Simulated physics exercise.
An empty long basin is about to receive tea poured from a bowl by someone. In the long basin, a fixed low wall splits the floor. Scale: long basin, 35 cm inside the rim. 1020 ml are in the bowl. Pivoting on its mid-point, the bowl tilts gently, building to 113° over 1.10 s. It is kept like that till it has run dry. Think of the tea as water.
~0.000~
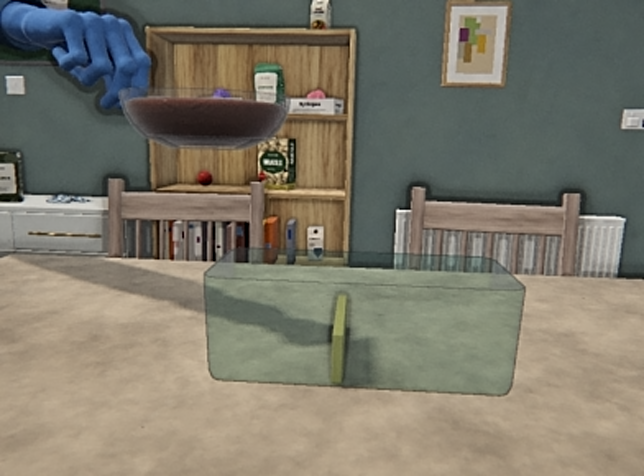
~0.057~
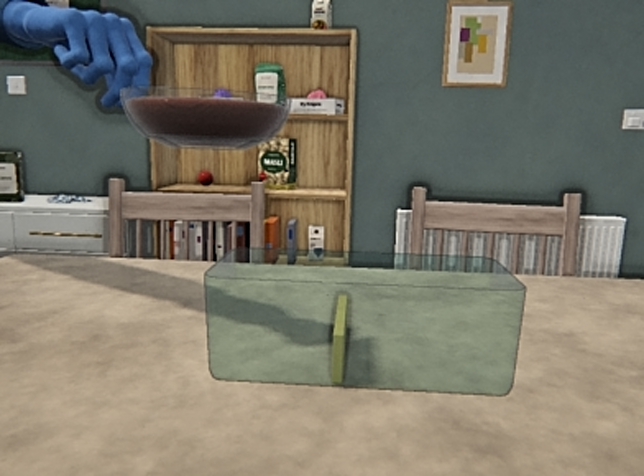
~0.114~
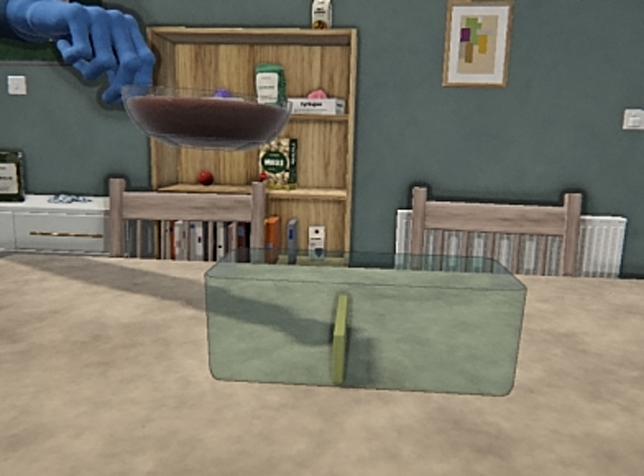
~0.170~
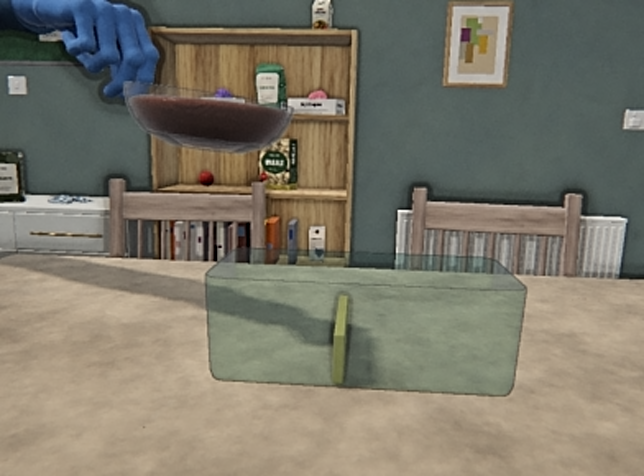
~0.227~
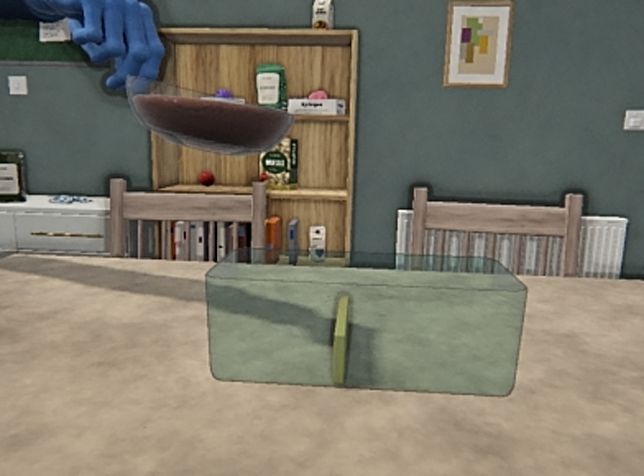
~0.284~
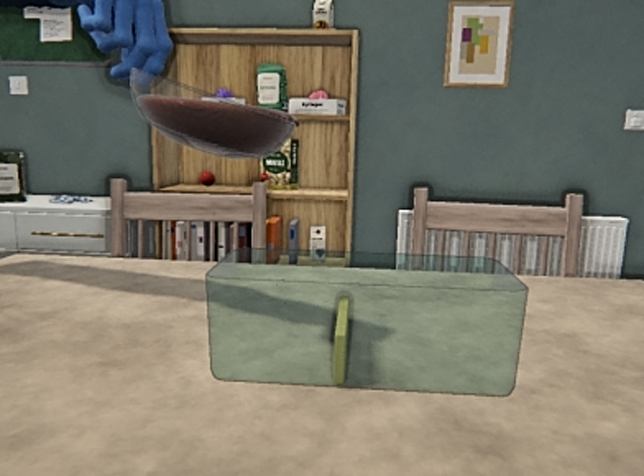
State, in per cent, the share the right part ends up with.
The right part ends up with roughly 51 %.
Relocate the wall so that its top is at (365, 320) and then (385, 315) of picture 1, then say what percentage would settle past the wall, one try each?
Respectively 15 and 5 %.
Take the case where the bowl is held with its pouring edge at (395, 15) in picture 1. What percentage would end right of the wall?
It would then come to around 85 percent.
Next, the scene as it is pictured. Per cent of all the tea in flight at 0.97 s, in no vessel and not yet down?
About 3 per cent.
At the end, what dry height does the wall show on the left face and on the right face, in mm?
On the left it's about 38 mm; on the right, about 40 mm.
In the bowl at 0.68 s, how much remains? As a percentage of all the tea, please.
Portion remaining: Approx. 10 per cent.
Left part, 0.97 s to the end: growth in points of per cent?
Close to 1% of the whole.
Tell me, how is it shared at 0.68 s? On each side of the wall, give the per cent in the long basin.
Left about 10, right about 38.
After 0.68 s the tilt is 77° and 11 per cent is still to pour, 10 is left of the wall and 37 right of it.
After 0.97 s the tilt is 109° and 0 per cent is still to pour, 43 is left of the wall and 50 right of it.
After 1.27 s the tilt is 113° and 0 per cent is still to pour, 44 is left of the wall and 51 right of it.
After 1.60 s the tilt is 113° and 0 per cent is still to pour, 44 is left of the wall and 51 right of it.
In the end 44 per cent lies left of the wall, 51 right of it and 5 outside.
